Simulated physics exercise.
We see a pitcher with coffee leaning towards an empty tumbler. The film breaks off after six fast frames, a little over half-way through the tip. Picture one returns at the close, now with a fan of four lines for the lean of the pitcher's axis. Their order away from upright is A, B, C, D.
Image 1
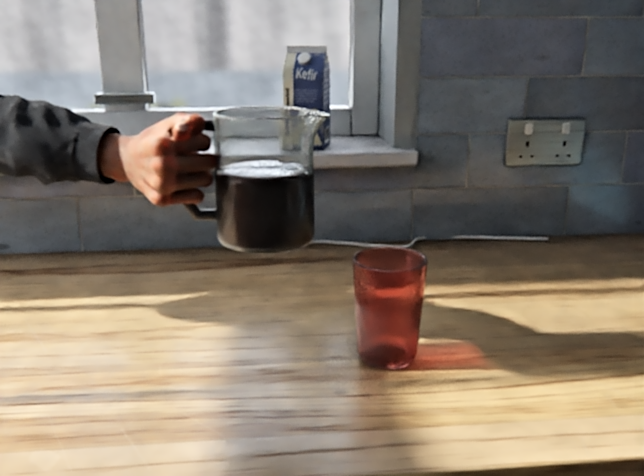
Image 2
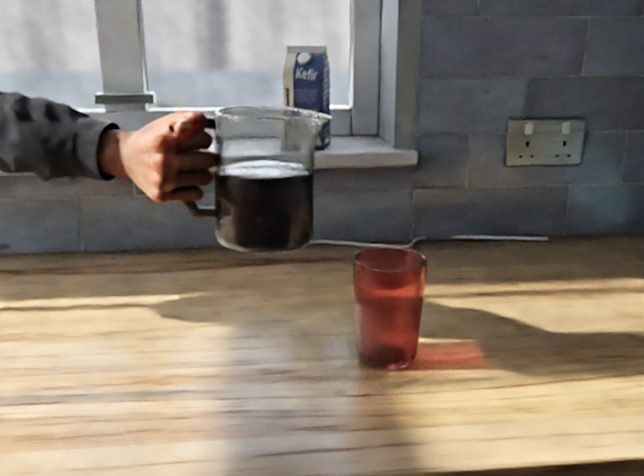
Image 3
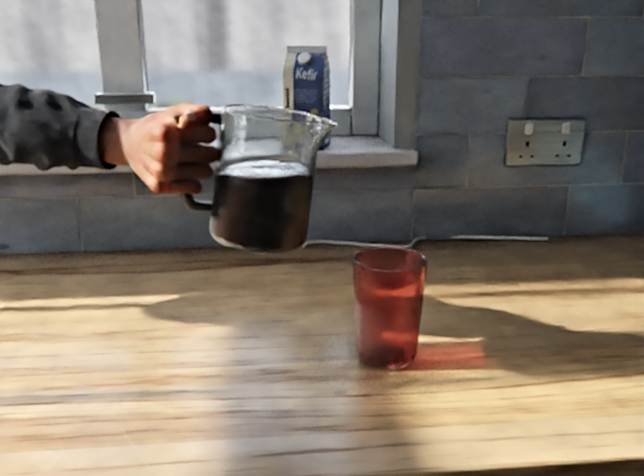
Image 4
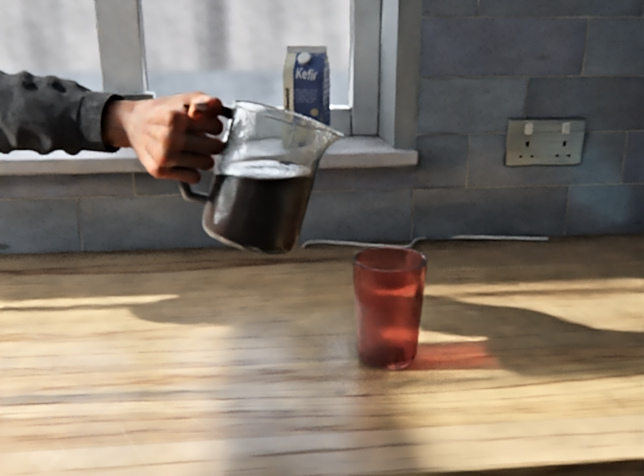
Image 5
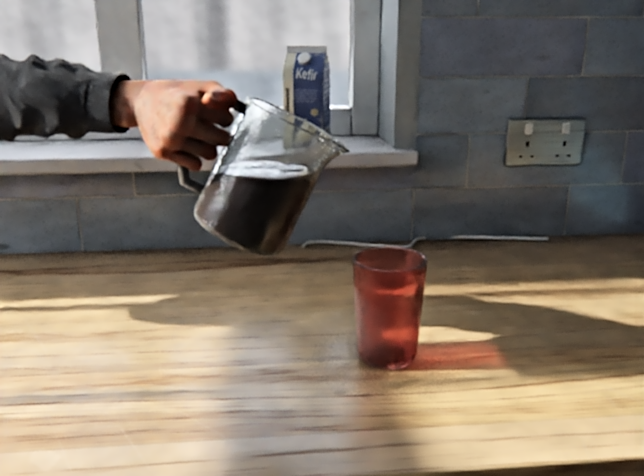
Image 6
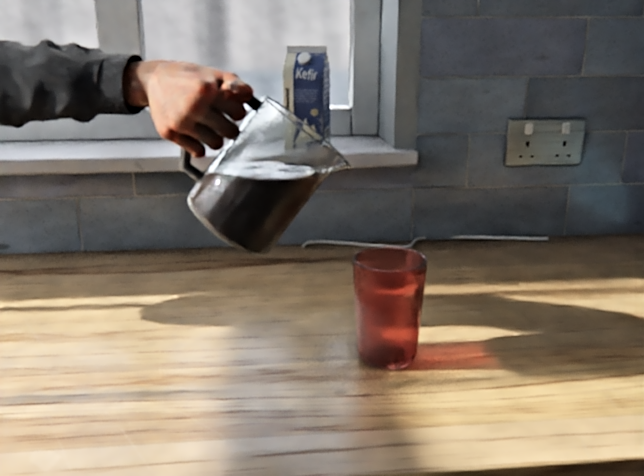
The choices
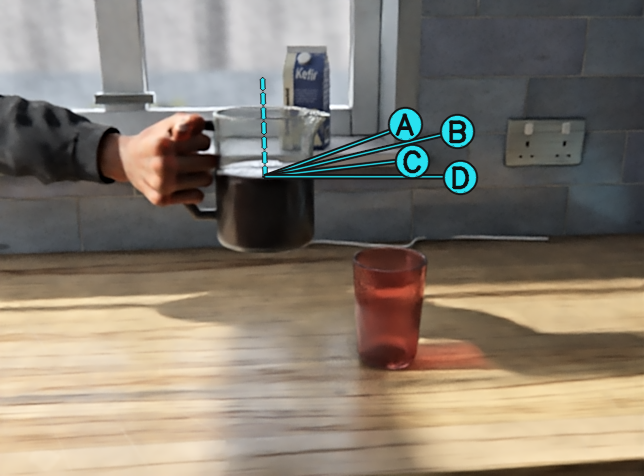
A glass pitcher of dark liquid, held by a hand reaching in from the left, starts upright and then tilts steadily rightward above a wooden counter, its spout lowering near a red tumbler while no liquid leaves it.
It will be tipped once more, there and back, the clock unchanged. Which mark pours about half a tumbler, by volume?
It is A.
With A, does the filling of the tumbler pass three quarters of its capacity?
No, it does not.
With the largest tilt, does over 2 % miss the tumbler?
Yes.
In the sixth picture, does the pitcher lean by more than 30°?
Yes, it does.
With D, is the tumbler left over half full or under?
Over.
On the marked copy, A at (389, 131); B at (441, 134); C at (395, 161); D at (443, 176).
With A, the tumbler ends with about 49 % of what it can hold.
With B, the tumbler ends with about 68 % of what it can hold.
With C, the tumbler ends with about 86 % of what it can hold.
With D, the tumbler ends with about 88 % of what it can hold; 11 % of the coffee is spilt.
